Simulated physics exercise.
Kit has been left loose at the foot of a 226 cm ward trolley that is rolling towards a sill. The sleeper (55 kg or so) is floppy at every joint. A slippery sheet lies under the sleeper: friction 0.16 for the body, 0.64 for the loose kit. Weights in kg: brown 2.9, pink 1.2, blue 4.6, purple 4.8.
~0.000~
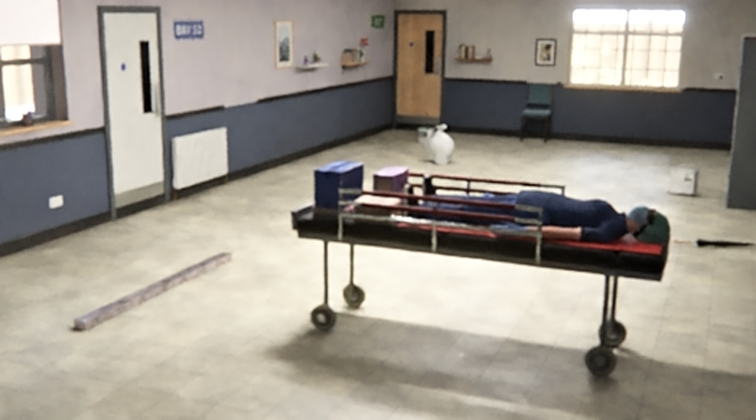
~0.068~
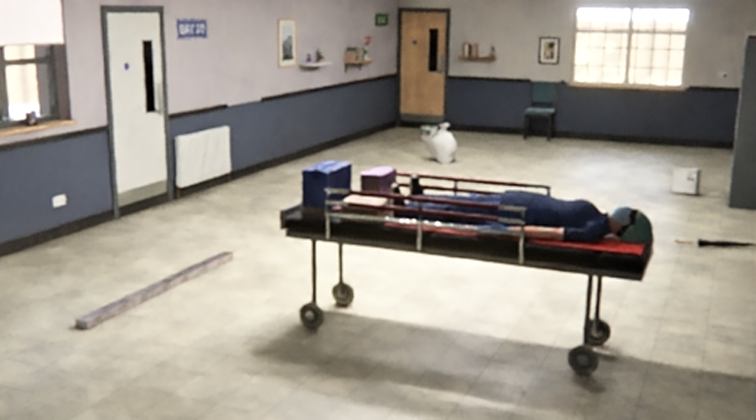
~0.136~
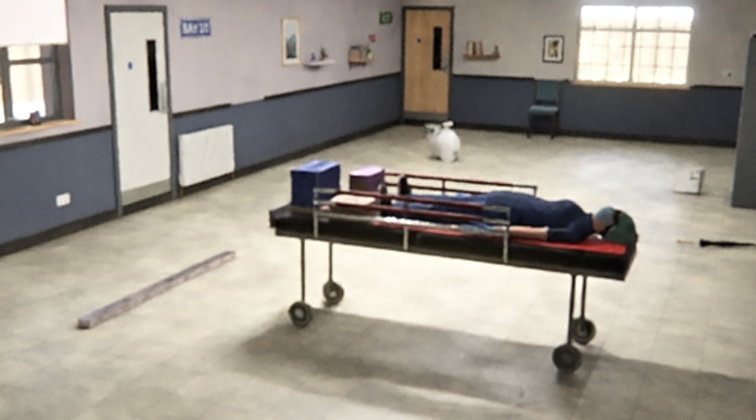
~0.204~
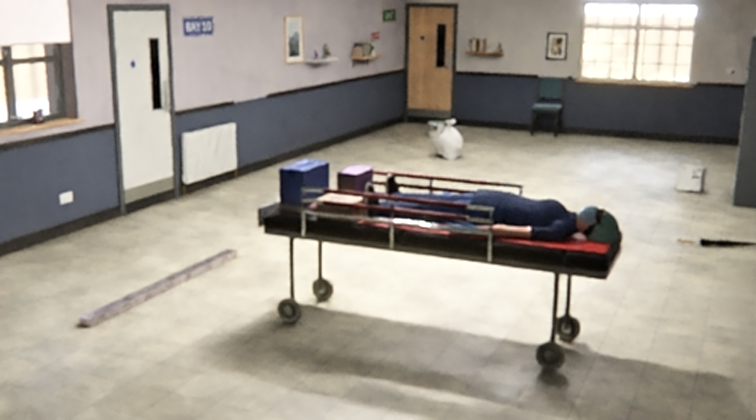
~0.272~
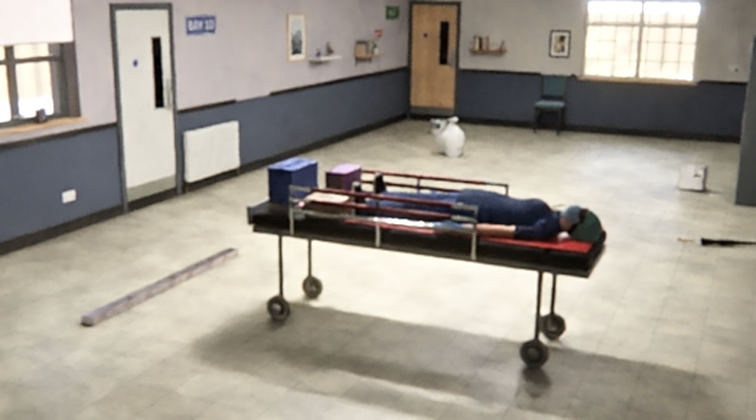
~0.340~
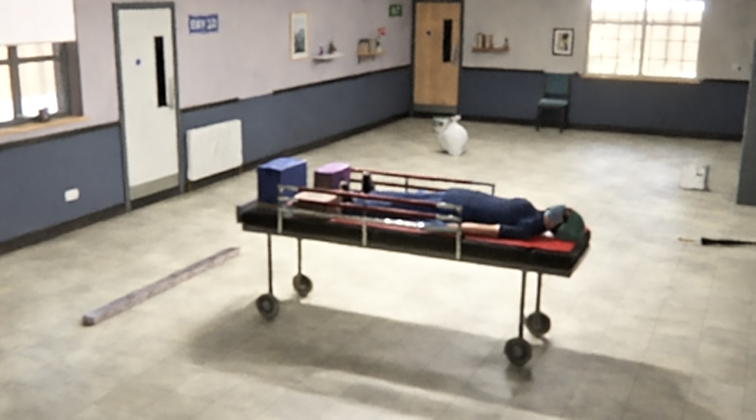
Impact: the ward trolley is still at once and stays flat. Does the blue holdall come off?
The blue holdall remains aboard.
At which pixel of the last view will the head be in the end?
Near (396, 204).
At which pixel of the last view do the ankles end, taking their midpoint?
Near (219, 189).
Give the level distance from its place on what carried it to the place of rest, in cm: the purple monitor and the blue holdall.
About: Purple monitor 20, blue holdall 15.
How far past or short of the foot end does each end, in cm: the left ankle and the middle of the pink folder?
Left ankle 60 short, pink folder 20 short.
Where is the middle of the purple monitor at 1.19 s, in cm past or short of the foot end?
About 40 cm short of it.
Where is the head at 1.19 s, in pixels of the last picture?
Around (404, 205).
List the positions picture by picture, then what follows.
The first frame shows blue holdall (339, 185), brown case (377, 210); 0 cm covered, 133 to go.
The second frame shows blue holdall (327, 185), brown case (364, 210); 9 cm covered, 124 to go.
The third frame shows blue holdall (316, 184), brown case (352, 209); 17 cm covered, 115 to go.
The fourth frame shows blue holdall (305, 183), brown case (340, 208); 26 cm covered, 107 to go.
The fifth frame shows blue holdall (293, 182), brown case (327, 207); 35 cm covered, 98 to go.
The sixth frame shows blue holdall (282, 181), brown case (315, 206); 44 cm covered, 89 to go. Speed about 1.3 m/s.
The jolt is at 1.04 s.
After 1.19 s the blue holdall is 10 cm short of the foot end, tilted 0°, near (163, 167) in the last picture's view.
After 1.44 s the blue holdall is 9 cm short of the foot end, tilted 0°, near (161, 167) in the last picture's view; the brown case 43 cm short of the foot end, tilted 0°.
After 1.74 s the blue holdall is 9 cm short of the foot end, tilted 0°, near (162, 167) in the last picture's view.
At rest, 1.9 s, brown case stays on; pink folder stays on; blue holdall stays on; purple monitor stays on; left ankle stops short of the foot end.
